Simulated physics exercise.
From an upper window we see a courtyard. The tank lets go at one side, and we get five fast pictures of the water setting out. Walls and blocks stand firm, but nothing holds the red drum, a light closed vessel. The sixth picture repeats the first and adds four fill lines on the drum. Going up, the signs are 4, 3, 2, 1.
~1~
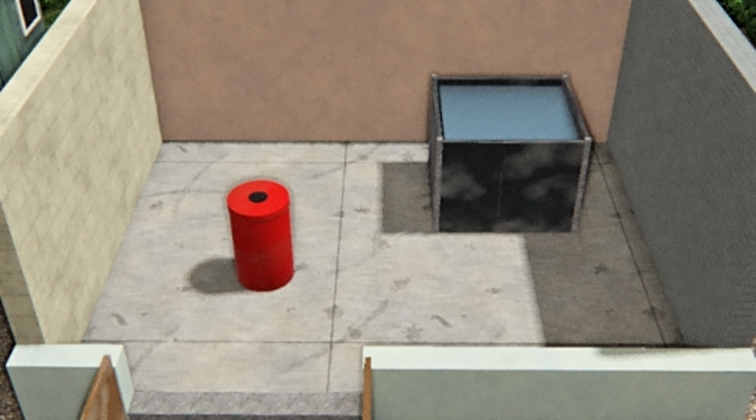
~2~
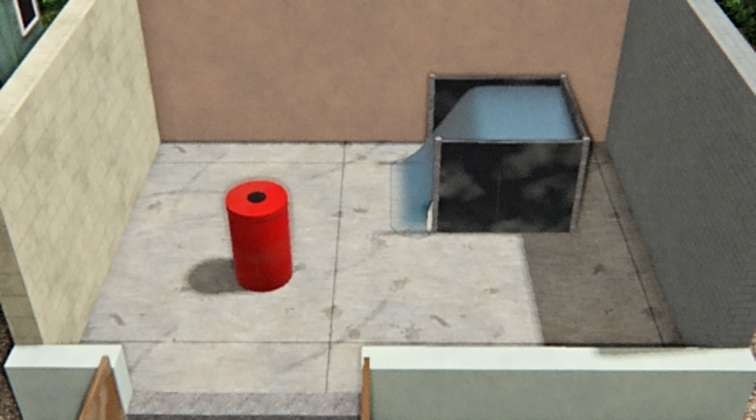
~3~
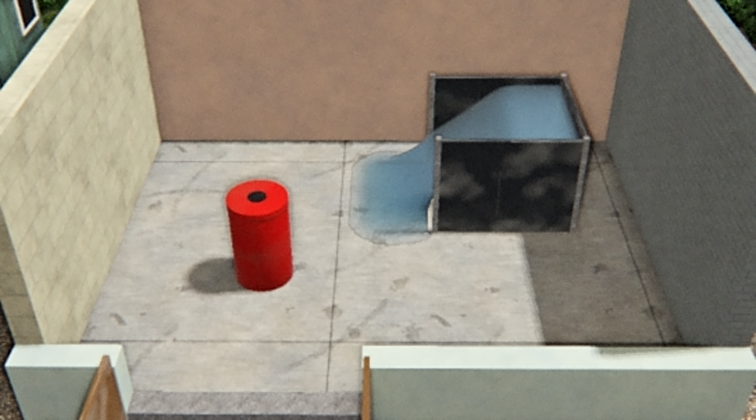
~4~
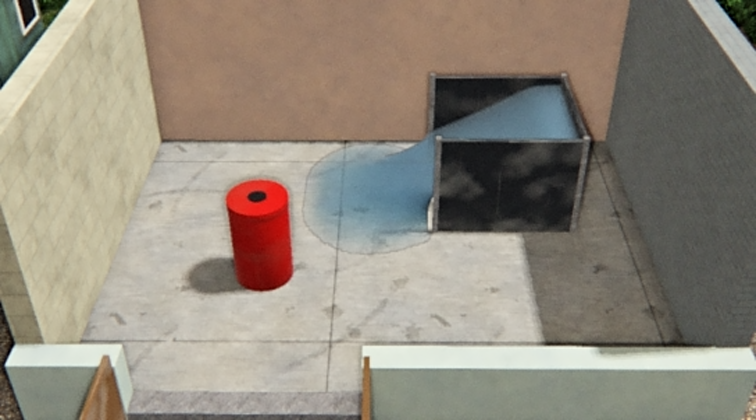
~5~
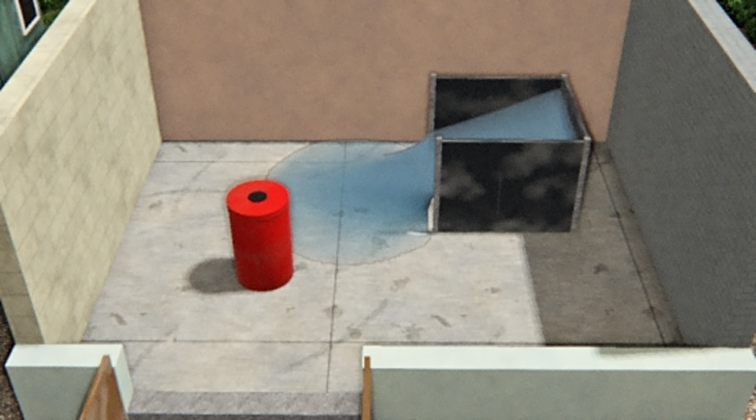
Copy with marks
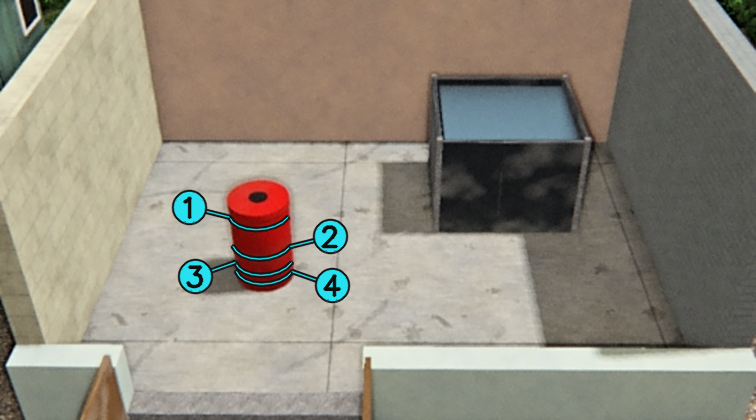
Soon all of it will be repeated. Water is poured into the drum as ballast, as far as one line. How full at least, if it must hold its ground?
Use mark 2.
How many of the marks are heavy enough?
Two of the four.
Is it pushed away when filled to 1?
No, not at all.
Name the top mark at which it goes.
The answer is 3.
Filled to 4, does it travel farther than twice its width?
Yes.
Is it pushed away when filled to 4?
Yes.
On the marked copy, 1 at (256, 229); 2 at (259, 259); 3 at (260, 275); 4 at (261, 284); from the bottom up 4, 3, 2, 1.
With 1, it does not move.
With 2, it does not move.
With 3, it is pushed about its own width away.
With 4, it is washed out through the gate.
